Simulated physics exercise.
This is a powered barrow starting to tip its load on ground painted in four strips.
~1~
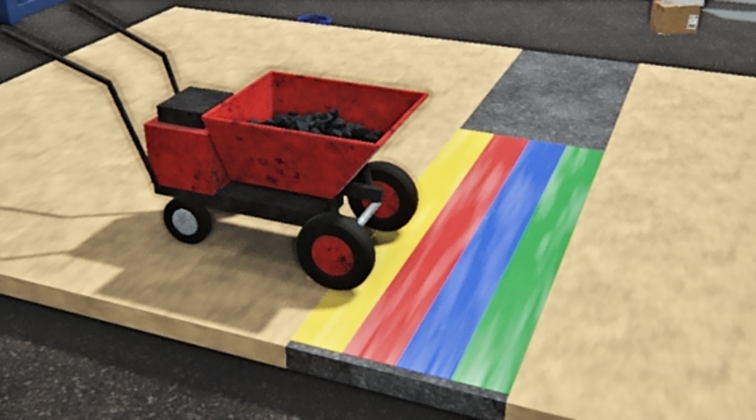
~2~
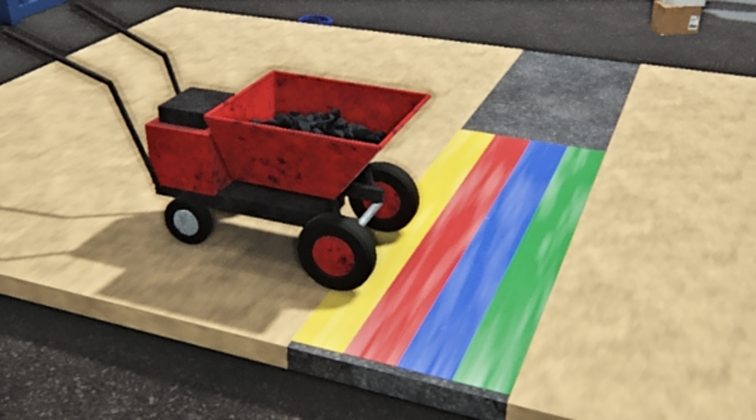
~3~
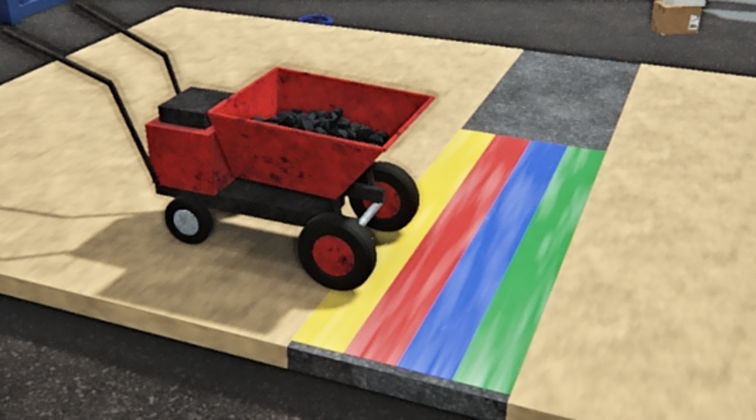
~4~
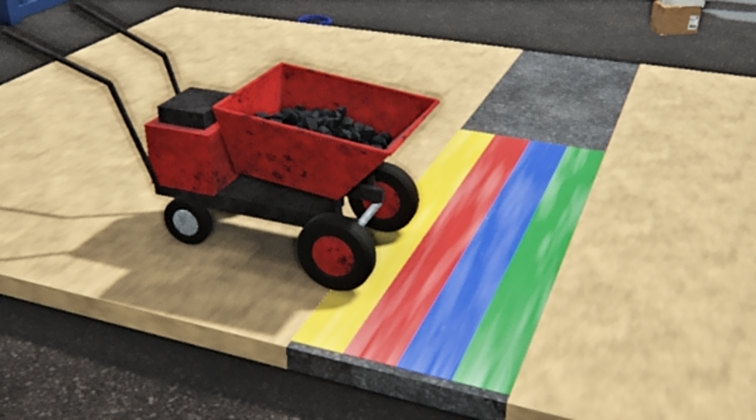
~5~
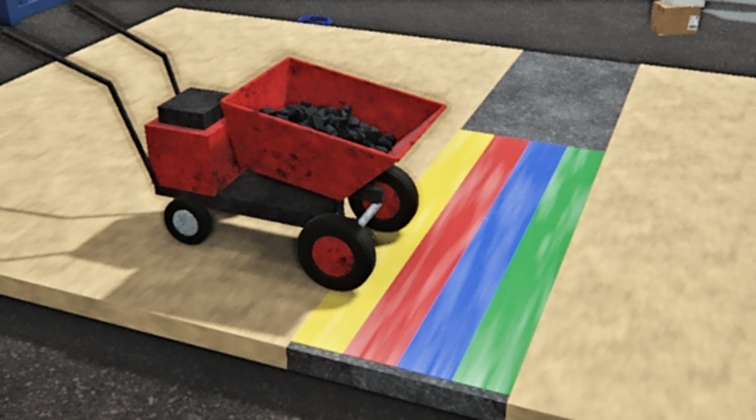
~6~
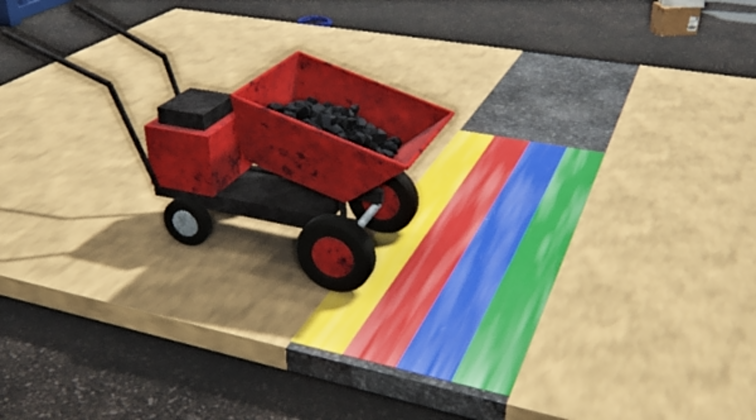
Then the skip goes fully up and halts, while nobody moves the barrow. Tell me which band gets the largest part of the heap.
I would say the green band gets the largest part.
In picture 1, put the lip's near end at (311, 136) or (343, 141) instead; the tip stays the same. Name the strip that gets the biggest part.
Well, from the first place it would be the blue one, and from the second that blue strip.
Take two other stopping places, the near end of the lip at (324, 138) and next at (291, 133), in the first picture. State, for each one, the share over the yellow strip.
First place: Around 0 per cent. Second place: Around 0 per cent.
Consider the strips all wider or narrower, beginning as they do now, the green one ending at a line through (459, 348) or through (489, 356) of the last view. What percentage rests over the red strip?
In order, 0 % and 0 %.
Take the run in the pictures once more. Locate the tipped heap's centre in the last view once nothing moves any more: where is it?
Roughly pixel (528, 286).
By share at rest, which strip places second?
In second place: Blue.
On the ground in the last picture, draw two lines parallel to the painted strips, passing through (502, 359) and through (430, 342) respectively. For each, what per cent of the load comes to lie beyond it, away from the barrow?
I'd say some 40 in a hundred, and after that 80 in a hundred.
Just after the last frame, skip tipped steeply; every one in the skip.
A moment on, skip tipped right over; the larger part in the skip; just a few over the blue strip; about a tenth over the green strip.
Further on, skip tipped right over; roughly a quarter in the skip; about a tenth over the blue strip; roughly half over the green strip; roughly a quarter off the paint.
When it is over, skip tipped right over; roughly a quarter in the skip; not one over the yellow strip; not one over the red strip; about a tenth over the blue strip; roughly half over the green strip; roughly a quarter off the paint.
